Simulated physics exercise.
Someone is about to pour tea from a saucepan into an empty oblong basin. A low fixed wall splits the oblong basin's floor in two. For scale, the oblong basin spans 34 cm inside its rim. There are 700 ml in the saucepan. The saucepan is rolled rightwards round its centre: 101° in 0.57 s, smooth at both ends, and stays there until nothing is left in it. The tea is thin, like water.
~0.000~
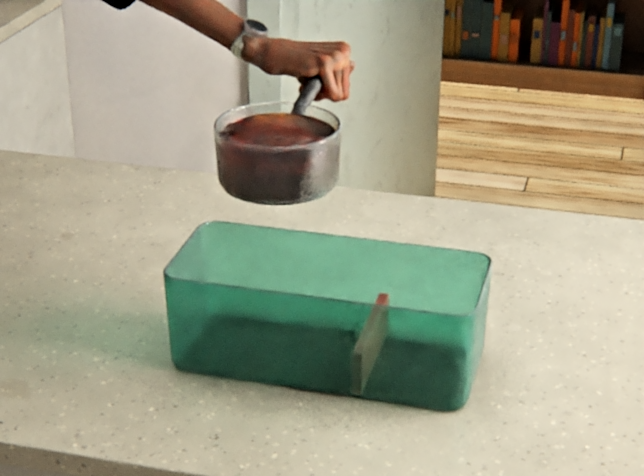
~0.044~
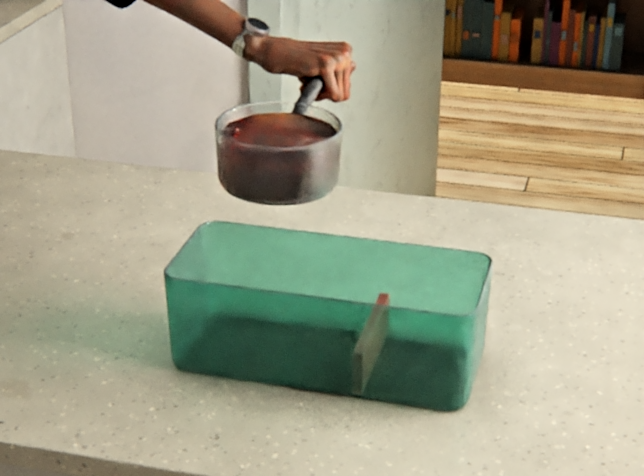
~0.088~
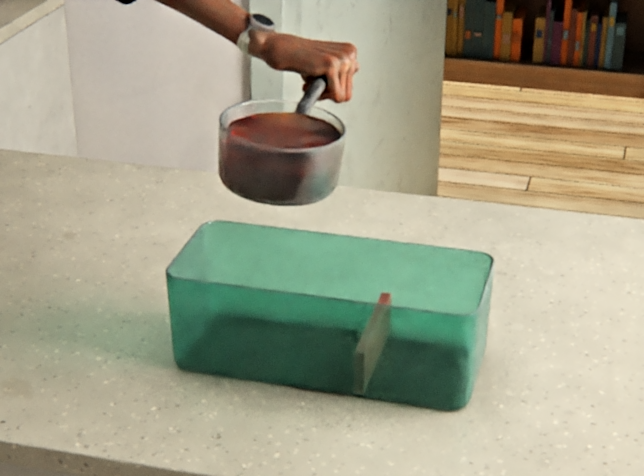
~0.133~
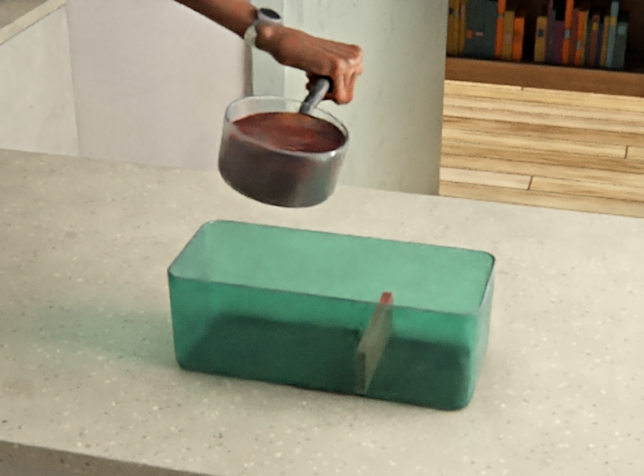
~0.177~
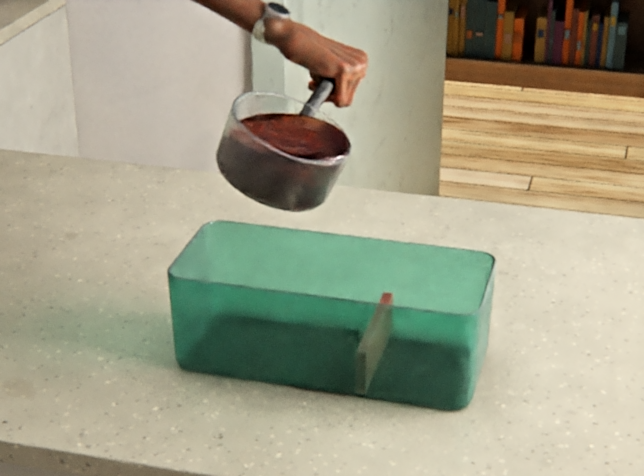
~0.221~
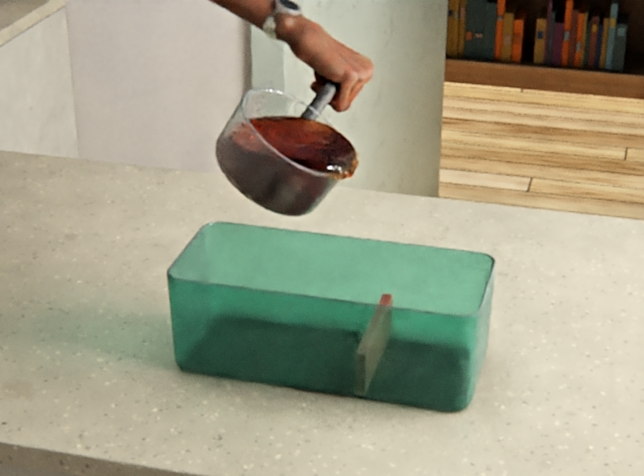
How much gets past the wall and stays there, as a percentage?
Roughly 56 per cent is past the wall.
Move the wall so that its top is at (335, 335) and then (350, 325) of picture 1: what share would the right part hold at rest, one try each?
In turn about 80 and 85 per cent.
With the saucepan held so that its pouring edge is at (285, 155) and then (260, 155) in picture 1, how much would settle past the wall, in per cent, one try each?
First 5, then 5 per cent.
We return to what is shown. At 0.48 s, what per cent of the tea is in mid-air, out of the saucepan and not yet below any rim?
Near 42 in a hundred.
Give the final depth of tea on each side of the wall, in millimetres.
Some 10 mm on the left and 26 mm on the right.
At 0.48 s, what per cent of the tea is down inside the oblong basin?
Near 34 in a hundred.
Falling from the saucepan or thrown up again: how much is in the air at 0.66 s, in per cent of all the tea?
Some 7 per cent.
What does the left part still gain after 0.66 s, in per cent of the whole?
Near 18 in a hundred.
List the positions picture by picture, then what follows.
In the first frame, it leans 0°; its right rim is at (338, 132); the tea meets the walls at (223, 127) and (337, 138); the oblong basin's rim runs from (183, 249) to (484, 286); the wall's top is at (372, 323).
In the second frame, it leans 2°; its right rim is at (340, 134); the tea meets the walls at (224, 126) and (338, 139).
In the third frame, it leans 6°; its right rim is at (343, 138); the tea meets the walls at (226, 125) and (342, 140).
In the fourth frame, it leans 13°; its right rim is at (347, 146); the tea meets the walls at (230, 124) and (346, 141).
In the fifth frame, it leans 22°; its right rim is at (348, 156); the tea meets the walls at (230, 125) and (346, 148); 1 per cent is over the edge.
In the sixth frame, it leans 33°; its right rim is at (346, 169); the tea meets the walls at (226, 127) and (339, 153); 6 per cent is over the edge.
After 0.48 s the tilt is 94° and 24 per cent is still to pour, 3 is left of the wall and 32 right of it.
After 0.66 s the tilt is 101° and 6 per cent is still to pour, 24 is left of the wall and 63 right of it.
After 0.86 s the tilt is 101° and 1 per cent is still to pour, 40 is left of the wall and 57 right of it.
After 1.07 s the tilt is 101° and 0 per cent is still to pour, 43 is left of the wall and 56 right of it.
In the end 43 per cent lies left of the wall, 56 right of it and 1 outside.
